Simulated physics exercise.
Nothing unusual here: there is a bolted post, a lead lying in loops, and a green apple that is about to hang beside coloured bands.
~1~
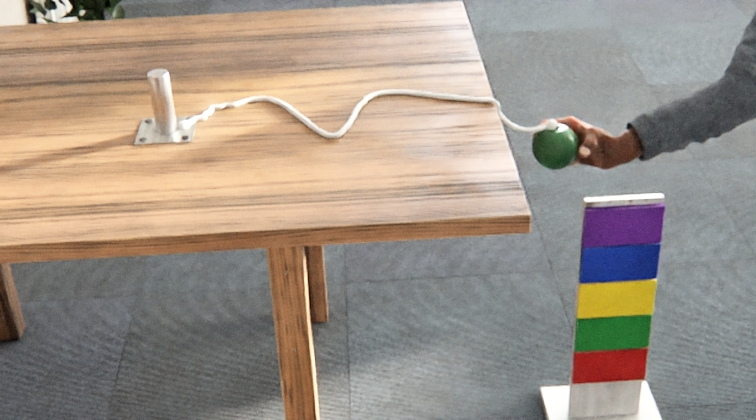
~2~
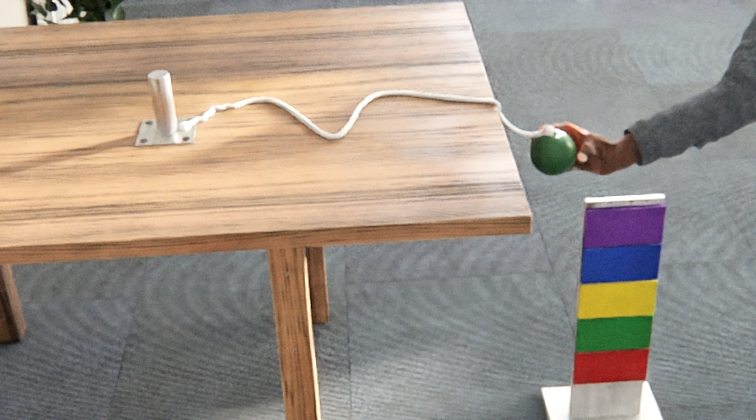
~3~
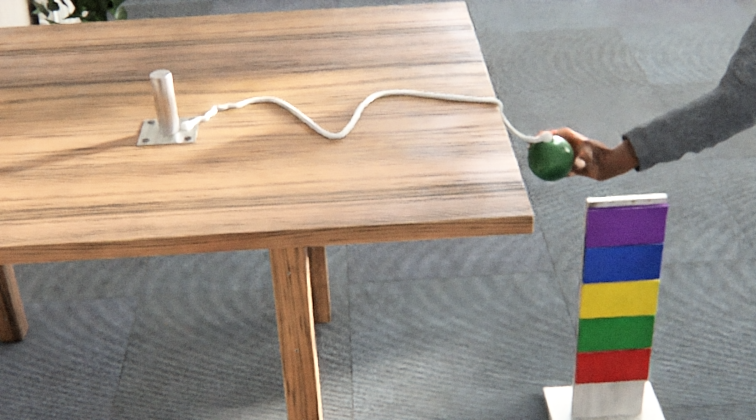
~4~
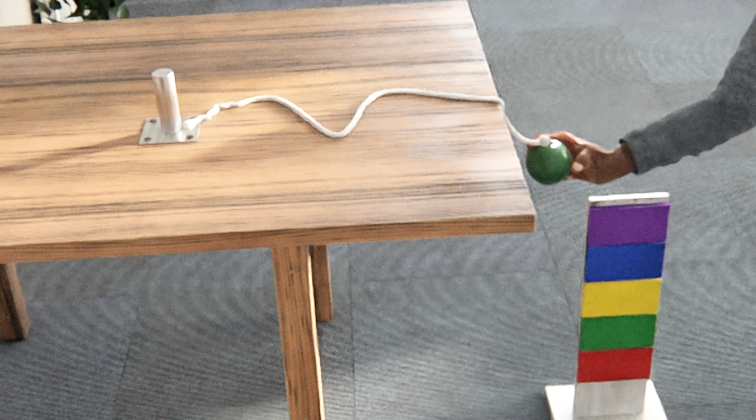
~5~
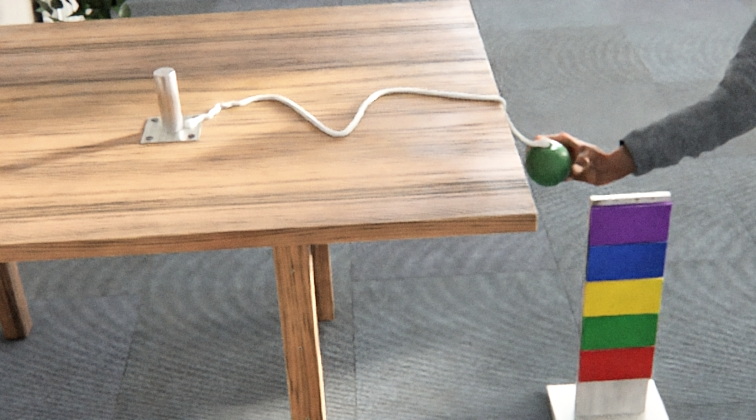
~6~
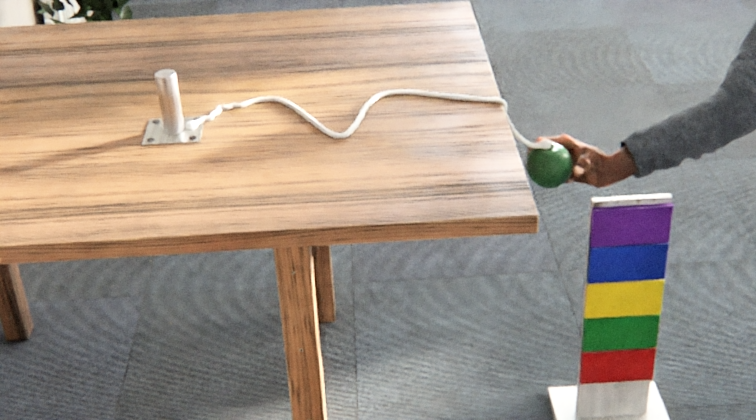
In the video, a hand holds a green ball-like object tied to a slack white cord from a metal post on a wooden table, lowering it very slightly beside an upright board of coloured bands.
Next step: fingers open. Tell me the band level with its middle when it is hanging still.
That is the yellow band.
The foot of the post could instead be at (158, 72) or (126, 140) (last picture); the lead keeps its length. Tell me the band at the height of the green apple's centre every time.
Blue; blue.
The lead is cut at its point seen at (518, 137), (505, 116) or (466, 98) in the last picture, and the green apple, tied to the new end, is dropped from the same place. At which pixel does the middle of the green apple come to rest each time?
In order, it comes to rest around (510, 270), (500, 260) and (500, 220).
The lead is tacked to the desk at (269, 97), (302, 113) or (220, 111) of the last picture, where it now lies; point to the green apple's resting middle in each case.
Going through the three tries, you get (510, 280), (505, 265) and (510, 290).
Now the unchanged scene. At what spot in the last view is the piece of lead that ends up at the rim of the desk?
Go for the one at (374, 99).
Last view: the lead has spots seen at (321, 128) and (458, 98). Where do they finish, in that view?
About (390, 113), and the other about (506, 190).
Soon after, apple near (481, 306); level with yellow.
Then, apple near (520, 300); level with yellow.
At rest, apple near (505, 305); level with yellow. The yellow one.
